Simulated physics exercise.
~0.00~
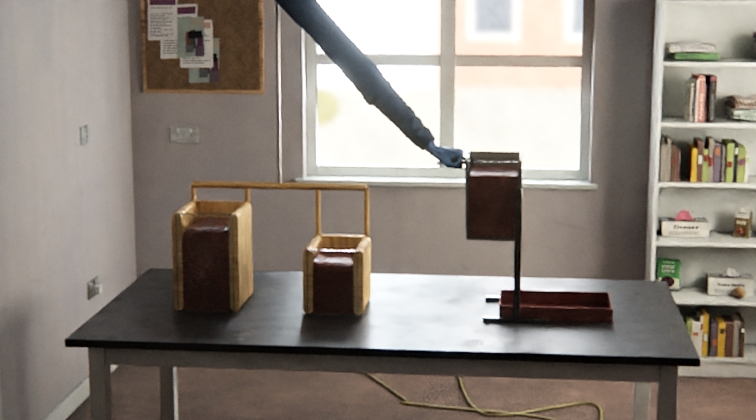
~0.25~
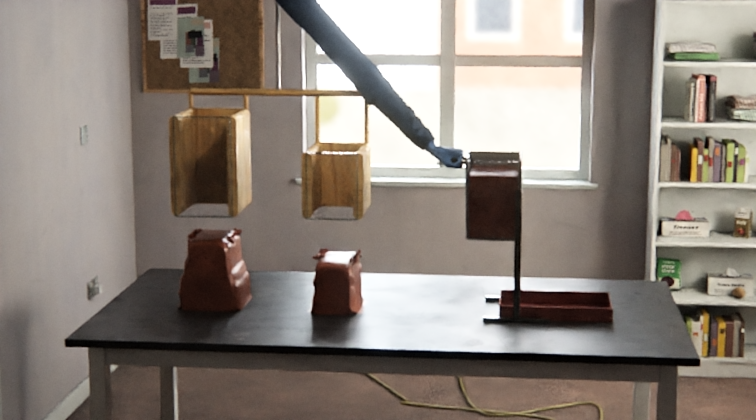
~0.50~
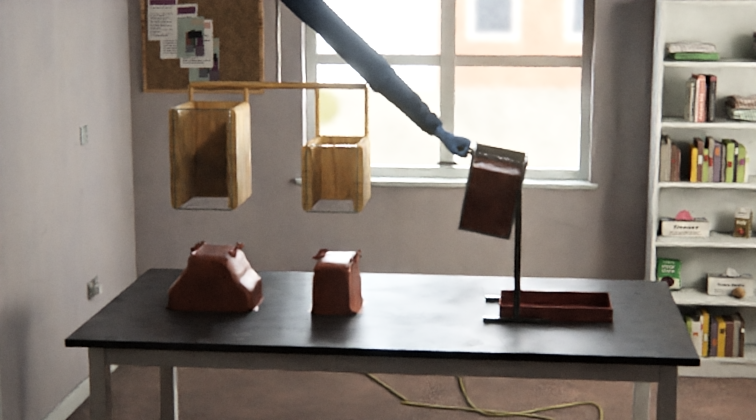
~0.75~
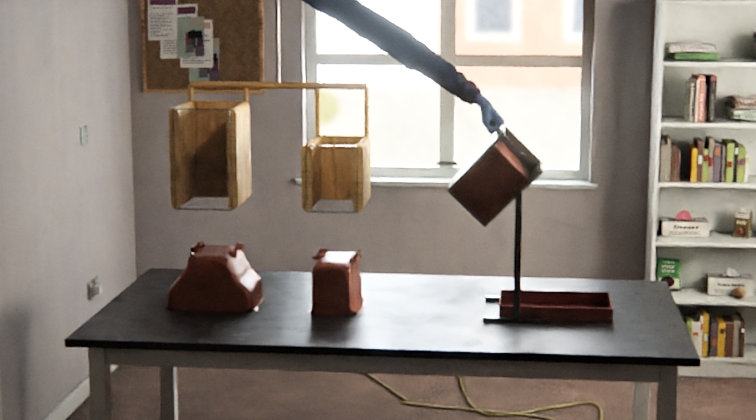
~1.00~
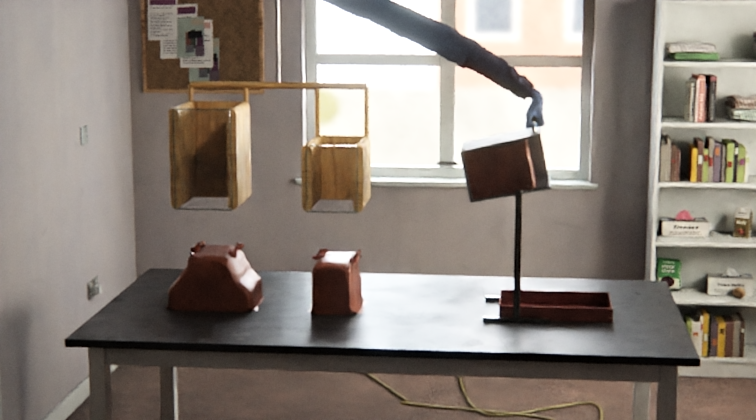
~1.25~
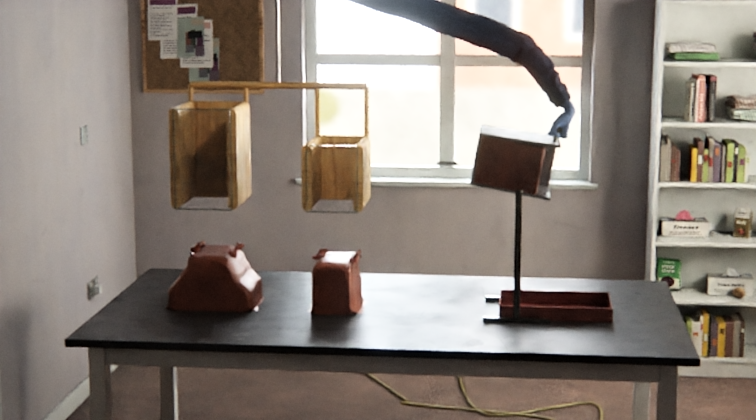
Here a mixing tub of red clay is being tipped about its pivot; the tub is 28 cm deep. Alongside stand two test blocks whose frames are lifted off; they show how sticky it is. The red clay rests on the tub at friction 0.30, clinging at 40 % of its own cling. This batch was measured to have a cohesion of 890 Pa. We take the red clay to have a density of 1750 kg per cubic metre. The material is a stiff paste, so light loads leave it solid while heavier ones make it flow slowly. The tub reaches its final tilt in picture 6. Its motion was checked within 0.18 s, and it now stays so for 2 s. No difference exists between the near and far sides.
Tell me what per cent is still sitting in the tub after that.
Roughly 100 % is still there.
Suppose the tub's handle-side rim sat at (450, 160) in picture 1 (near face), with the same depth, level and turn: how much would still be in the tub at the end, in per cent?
About 40 % stays in the tub.
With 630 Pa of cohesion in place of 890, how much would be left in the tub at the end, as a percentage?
It would come to about 75 %.
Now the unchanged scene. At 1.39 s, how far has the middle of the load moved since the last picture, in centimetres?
Something like 0 cm, I'd say.
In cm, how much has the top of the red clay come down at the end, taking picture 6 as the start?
0 cm.
After 1.39 s, the tub is at 100 degrees and holds 100 %.
After 1.56 s, the tub is at 100 degrees and holds 100 %.
After 1.73 s, the tub is at 100 degrees and holds 100 %.
After 1.90 s, the tub is at 100 degrees and holds 100 %.
After 3.25 s, at the end, the tub is at 100 degrees and holds 100 %.
